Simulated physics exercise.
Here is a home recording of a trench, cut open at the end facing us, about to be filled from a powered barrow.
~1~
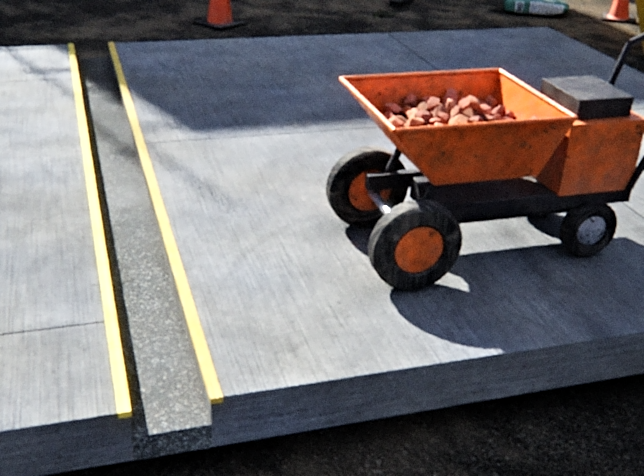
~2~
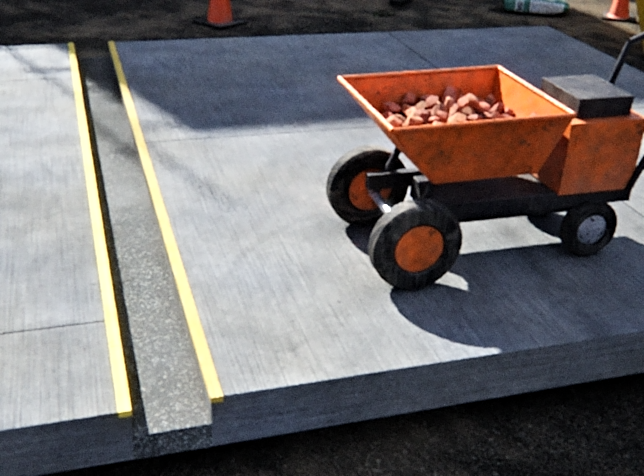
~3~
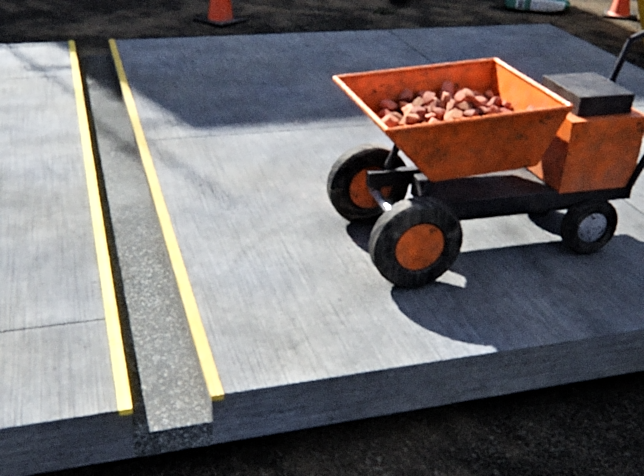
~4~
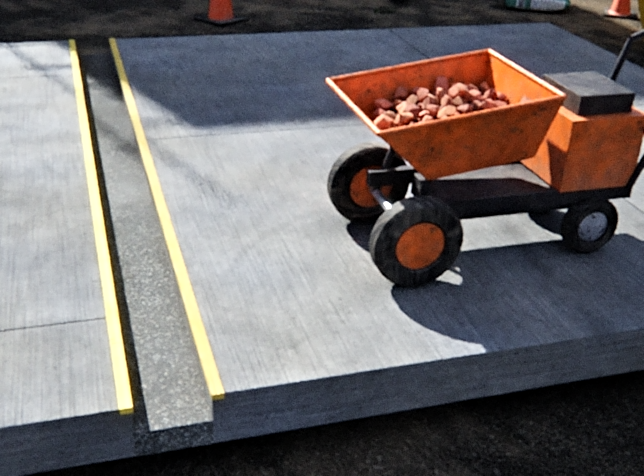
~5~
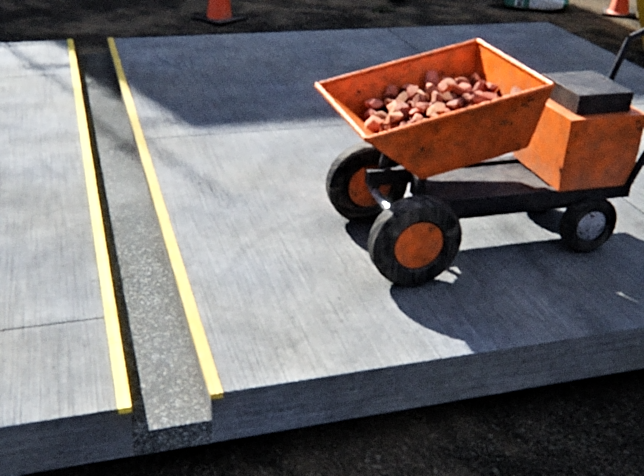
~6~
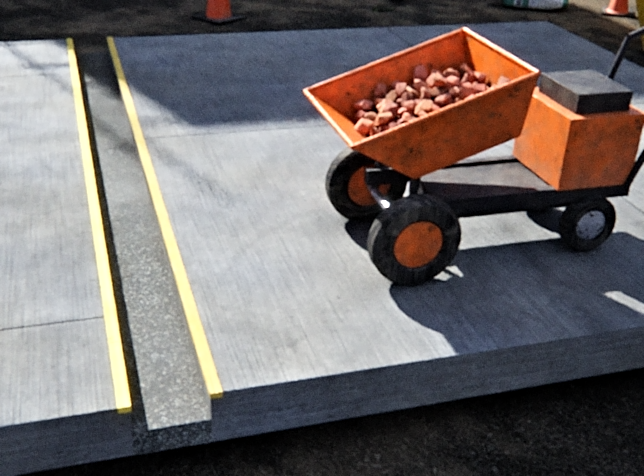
An orange skip of reddish rubble tilts gradually toward the left on a stationary wheeled barrow.
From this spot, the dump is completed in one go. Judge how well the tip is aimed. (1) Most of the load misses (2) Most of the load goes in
Most of the load misses.
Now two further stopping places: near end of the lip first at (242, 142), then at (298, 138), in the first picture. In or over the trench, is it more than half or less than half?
Case one - a minority; case two - a majority.
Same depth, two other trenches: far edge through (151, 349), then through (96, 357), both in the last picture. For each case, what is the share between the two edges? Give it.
The first case gives close to 30 per cent and the second close to 30 per cent.
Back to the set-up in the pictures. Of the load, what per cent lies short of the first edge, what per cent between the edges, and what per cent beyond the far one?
Short 65, between 30, beyond 0.
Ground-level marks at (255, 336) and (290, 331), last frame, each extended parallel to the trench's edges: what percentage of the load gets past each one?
Estimate, first then second: 60 %, 90 %.
Just after the last frame, skip tipped steeply; every one in the skip.
A moment on, skip tipped right over; the larger part in the skip; roughly a quarter short of the trench; just a few falling.
Further on, skip tipped right over; about a tenth in the skip; roughly two thirds short of the trench; roughly a quarter in or heaped over the trench; just a few beyond it.
When it is over, skip tipped right over; about a tenth in the skip; roughly two thirds short of the trench; roughly a quarter in or heaped over the trench; just a few beyond it.
